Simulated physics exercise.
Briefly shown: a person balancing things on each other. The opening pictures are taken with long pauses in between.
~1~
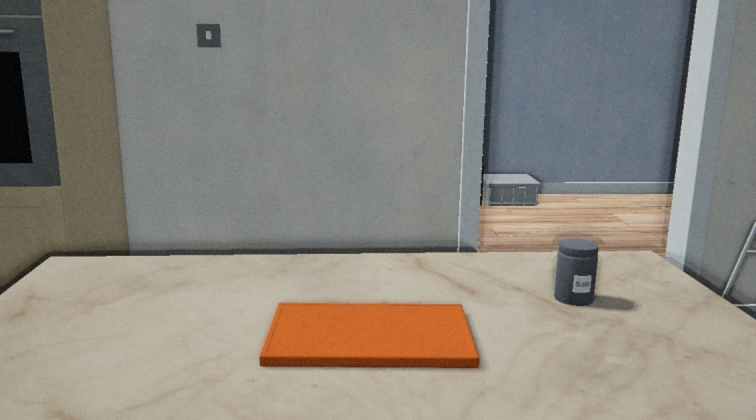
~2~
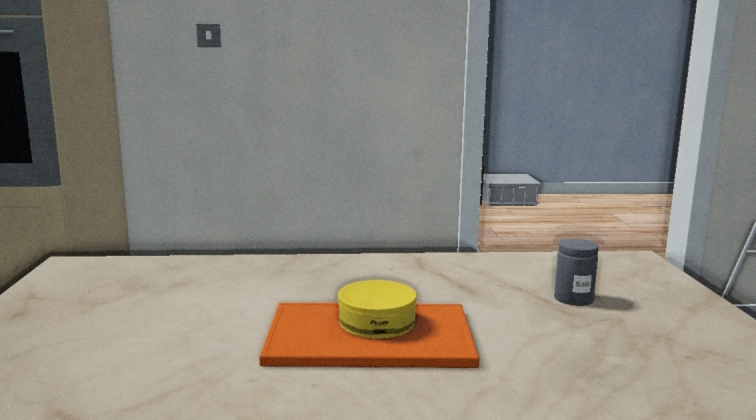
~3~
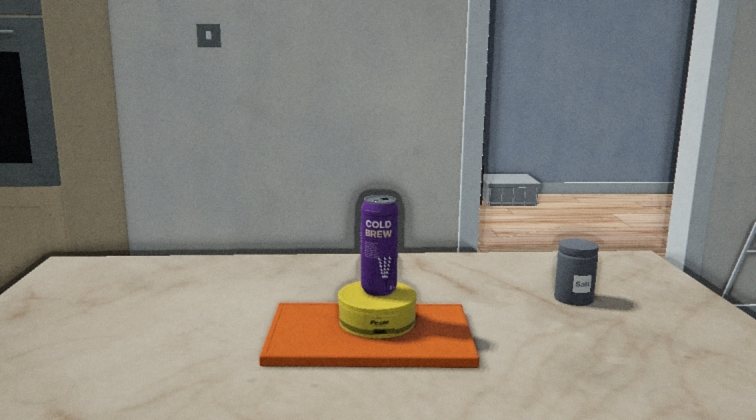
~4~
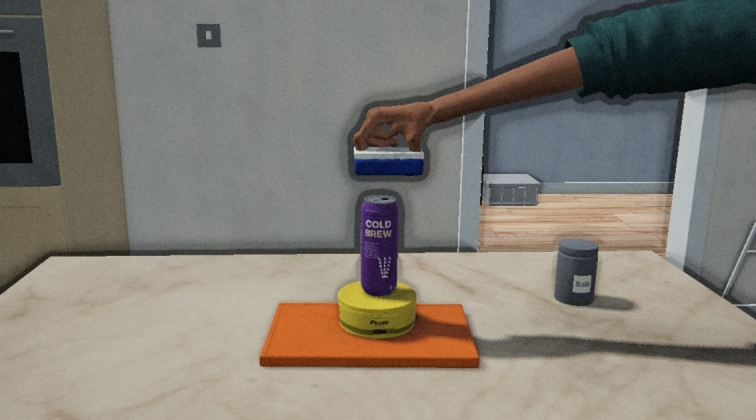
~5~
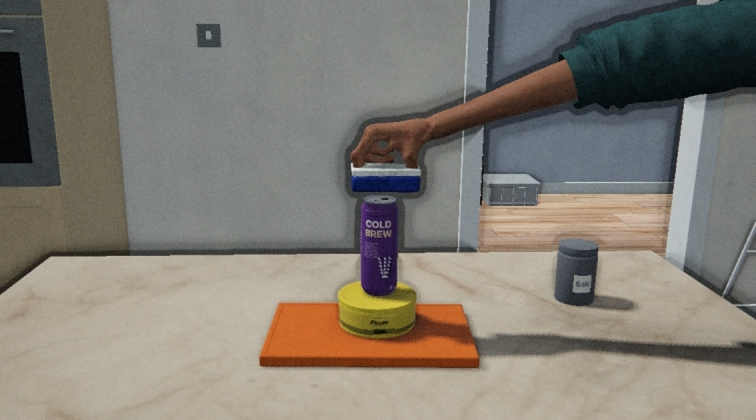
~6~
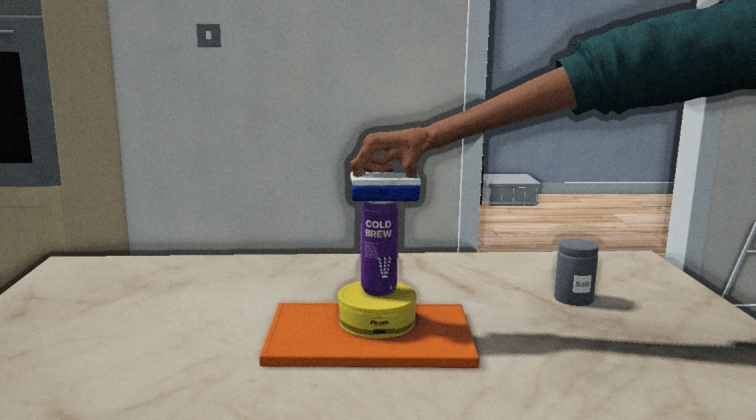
A hand lowered a blue and white sponge onto a purple cold brew can and kept hold of it, after the can and a yellow tub had appeared stacked on an orange tray.
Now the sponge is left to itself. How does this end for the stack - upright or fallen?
It ends upright.
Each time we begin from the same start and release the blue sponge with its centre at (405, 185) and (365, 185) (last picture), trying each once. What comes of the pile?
On the first go it collapses, and on the second it remains standing.
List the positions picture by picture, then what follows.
In the first picture, the last thing is not in view yet.
In the second picture, the last thing is not in view yet; orange tray (370, 332).
In the third picture, the last thing is not in view yet; yellow tub (377, 308).
In the fourth picture, still above its spot; blue sponge (388, 161); orange tray (370, 332).
In the fifth picture, still above its spot; blue sponge (385, 178); yellow tub (377, 308).
In the sixth picture, set down, still held; blue sponge (385, 187); orange tray (370, 332).
Then, 0.30 s after the last picture, nothing has stirred.
Then, 0.70 s after the last picture, blue sponge resting near (385, 188).
At rest, all 5 in place. Seen from the same camera at the end, blue sponge near (385, 188). The pile keeps its balance.
